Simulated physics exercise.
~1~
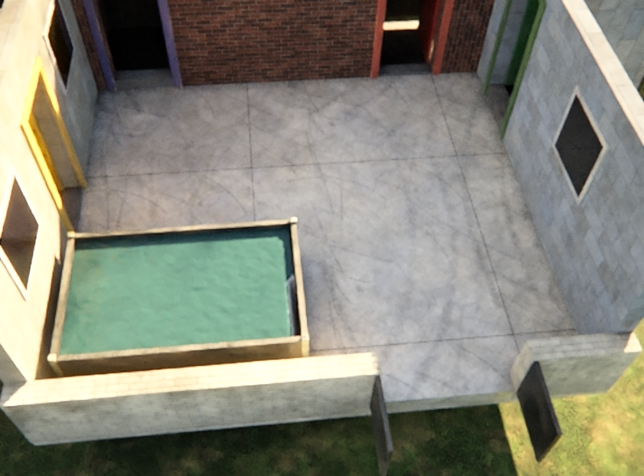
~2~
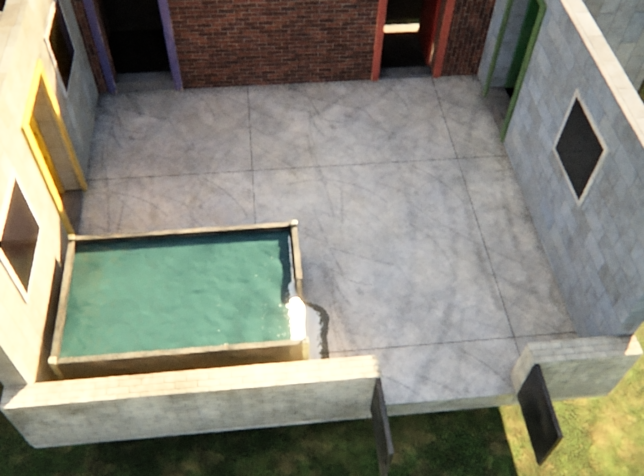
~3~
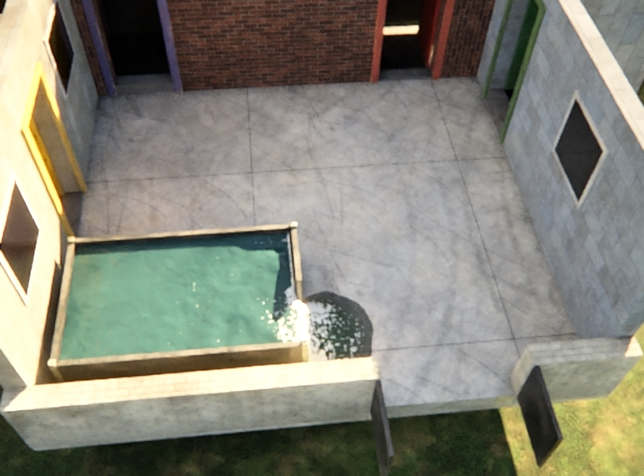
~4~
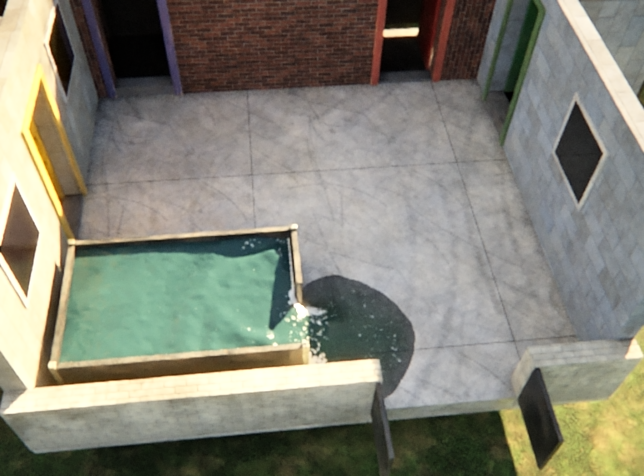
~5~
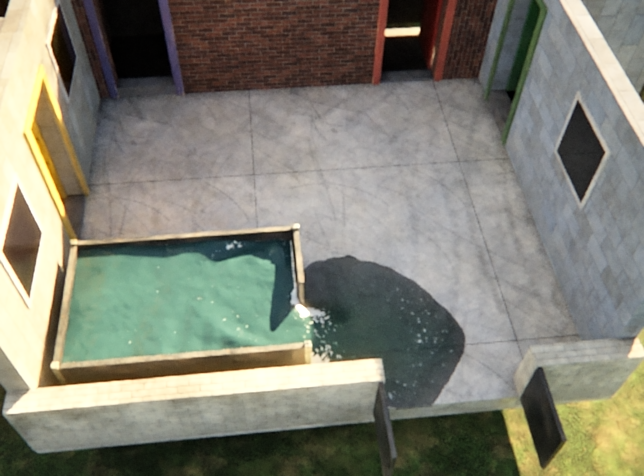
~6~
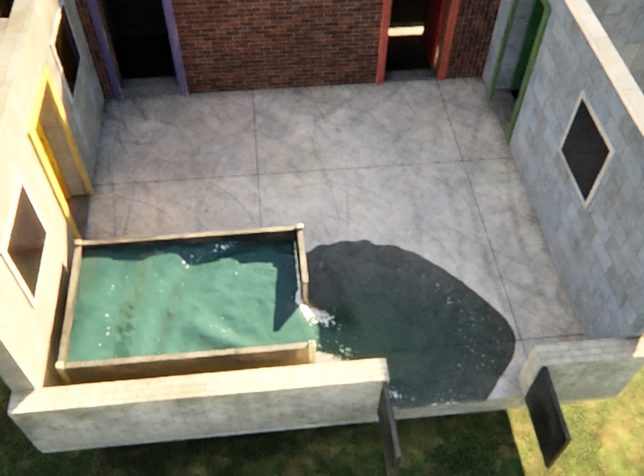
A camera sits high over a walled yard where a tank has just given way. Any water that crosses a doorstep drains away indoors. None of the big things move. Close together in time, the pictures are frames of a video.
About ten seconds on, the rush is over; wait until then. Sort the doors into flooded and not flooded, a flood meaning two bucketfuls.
Sorted: Red door - flooded; blue door - not flooded; yellow door - not flooded; green door - not flooded.
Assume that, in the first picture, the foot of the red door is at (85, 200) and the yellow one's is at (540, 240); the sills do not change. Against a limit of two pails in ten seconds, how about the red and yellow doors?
Well, the red one stays short of the threshold, while the yellow one crosses the threshold.
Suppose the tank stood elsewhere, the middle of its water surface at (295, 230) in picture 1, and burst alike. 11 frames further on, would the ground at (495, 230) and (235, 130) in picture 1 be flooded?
In order: Reached by the flood and not reached.
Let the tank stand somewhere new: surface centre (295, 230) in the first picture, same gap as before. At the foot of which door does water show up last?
The one in yellow.
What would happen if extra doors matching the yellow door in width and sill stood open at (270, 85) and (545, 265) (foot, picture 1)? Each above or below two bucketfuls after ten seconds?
So the first doesn't reach it, and then the second tops it.
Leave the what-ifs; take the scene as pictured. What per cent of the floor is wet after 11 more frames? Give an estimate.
Close to 30 percent, by my reckoning.
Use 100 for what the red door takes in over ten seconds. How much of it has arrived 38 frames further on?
By then roughly 50 percent of the ten-second total is in.
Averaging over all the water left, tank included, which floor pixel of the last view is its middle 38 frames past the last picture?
Close to (333, 254), I reckon.
A moment on, water covers 25 % of the floor; the red door not reached, the blue door not reached, the yellow door not reached, the green door not reached.
Next, water covers 30 % of the floor; the red door not reached, the blue door not reached, the yellow door not reached, the green door not reached.
Then, water covers 40 % of the floor; the red door not reached, the blue door not reached, the yellow door not reached, the green door wet at the sill, nothing in.
Later, water covers 65 % of the floor; the red door far over two buckets in, the blue door not reached, the yellow door not reached, the green door wet at the sill, nothing in.
In the end, water covers 90 % of the floor; the red door far over two buckets in, the blue door wet at the sill, nothing in, the yellow door wet at the sill, nothing in, the green door wet at the sill, nothing in.
